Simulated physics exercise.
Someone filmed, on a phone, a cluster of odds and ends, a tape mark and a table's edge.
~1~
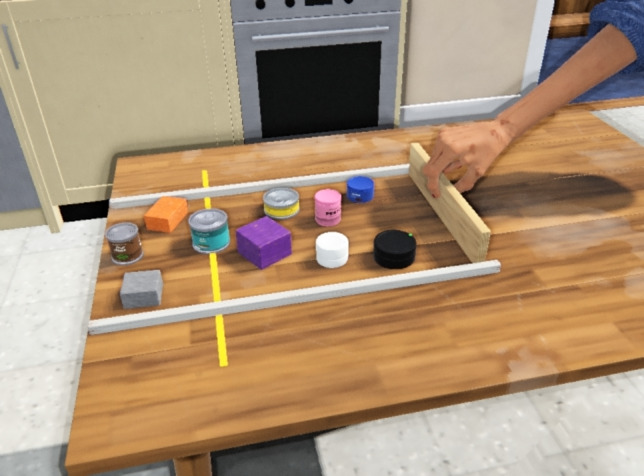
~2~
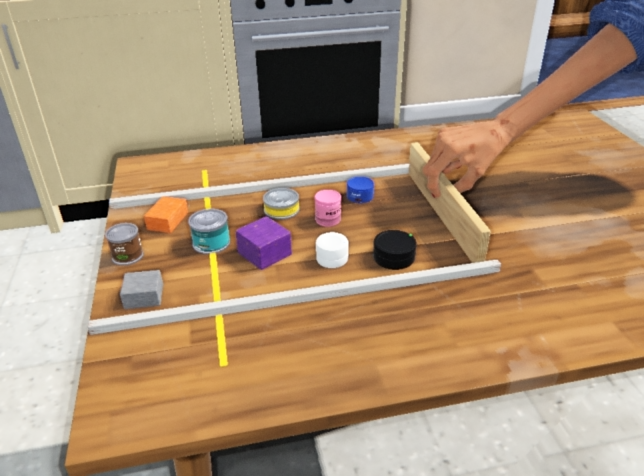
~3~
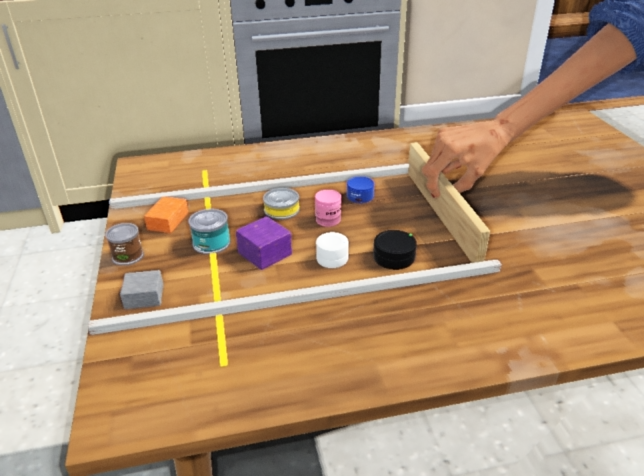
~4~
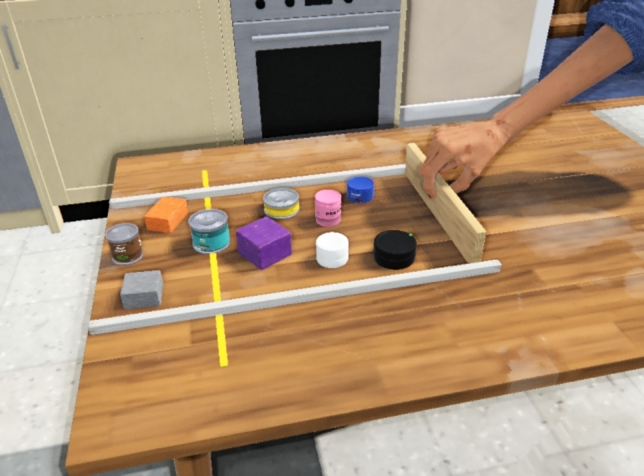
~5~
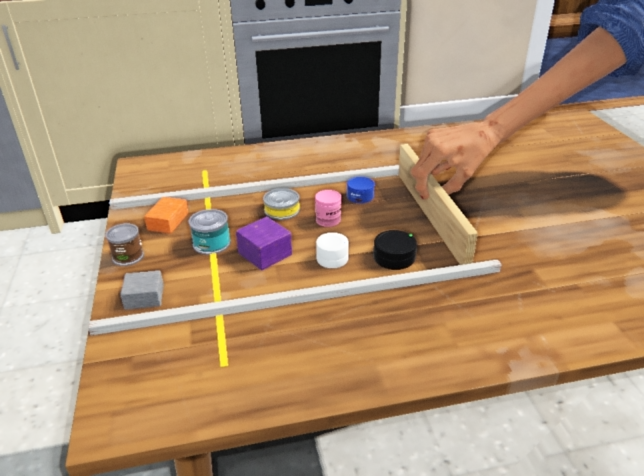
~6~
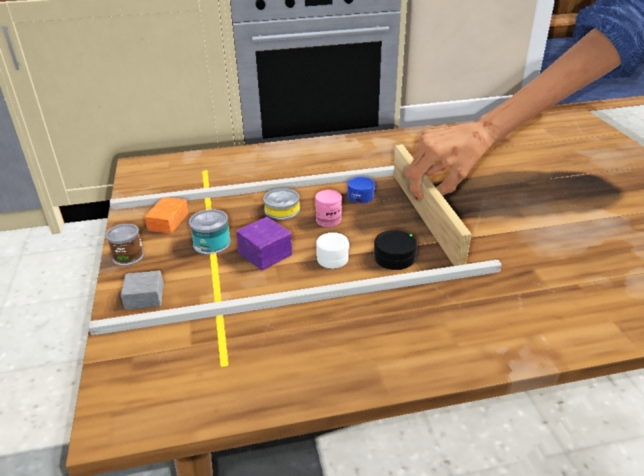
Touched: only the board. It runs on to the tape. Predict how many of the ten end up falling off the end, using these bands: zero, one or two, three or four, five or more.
No drops.
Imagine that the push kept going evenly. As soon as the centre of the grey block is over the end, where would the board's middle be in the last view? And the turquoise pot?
When the grey block crosses, the middle is near (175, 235); when the turquoise pot crosses, near (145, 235).
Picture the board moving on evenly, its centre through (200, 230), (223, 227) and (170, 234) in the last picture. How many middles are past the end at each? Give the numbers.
The numbers are 0, 0 and 2.
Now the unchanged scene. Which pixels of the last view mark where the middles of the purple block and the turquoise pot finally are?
In the last picture the purple block sits at (185, 253) while the turquoise pot sits at (162, 237).
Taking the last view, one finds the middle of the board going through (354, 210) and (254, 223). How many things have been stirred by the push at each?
I make it 3 at the first spot and 7 at the other.
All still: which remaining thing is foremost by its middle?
The answer is the brown pot.
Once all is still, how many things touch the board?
Looks like 4 of them, all told.
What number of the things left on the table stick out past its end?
The total would be 0.
Early on, none off yet; brown pot at rest near (125, 245); grey block at rest near (143, 290); orange block at rest near (167, 215).
Finally, the number that fall off is zero.
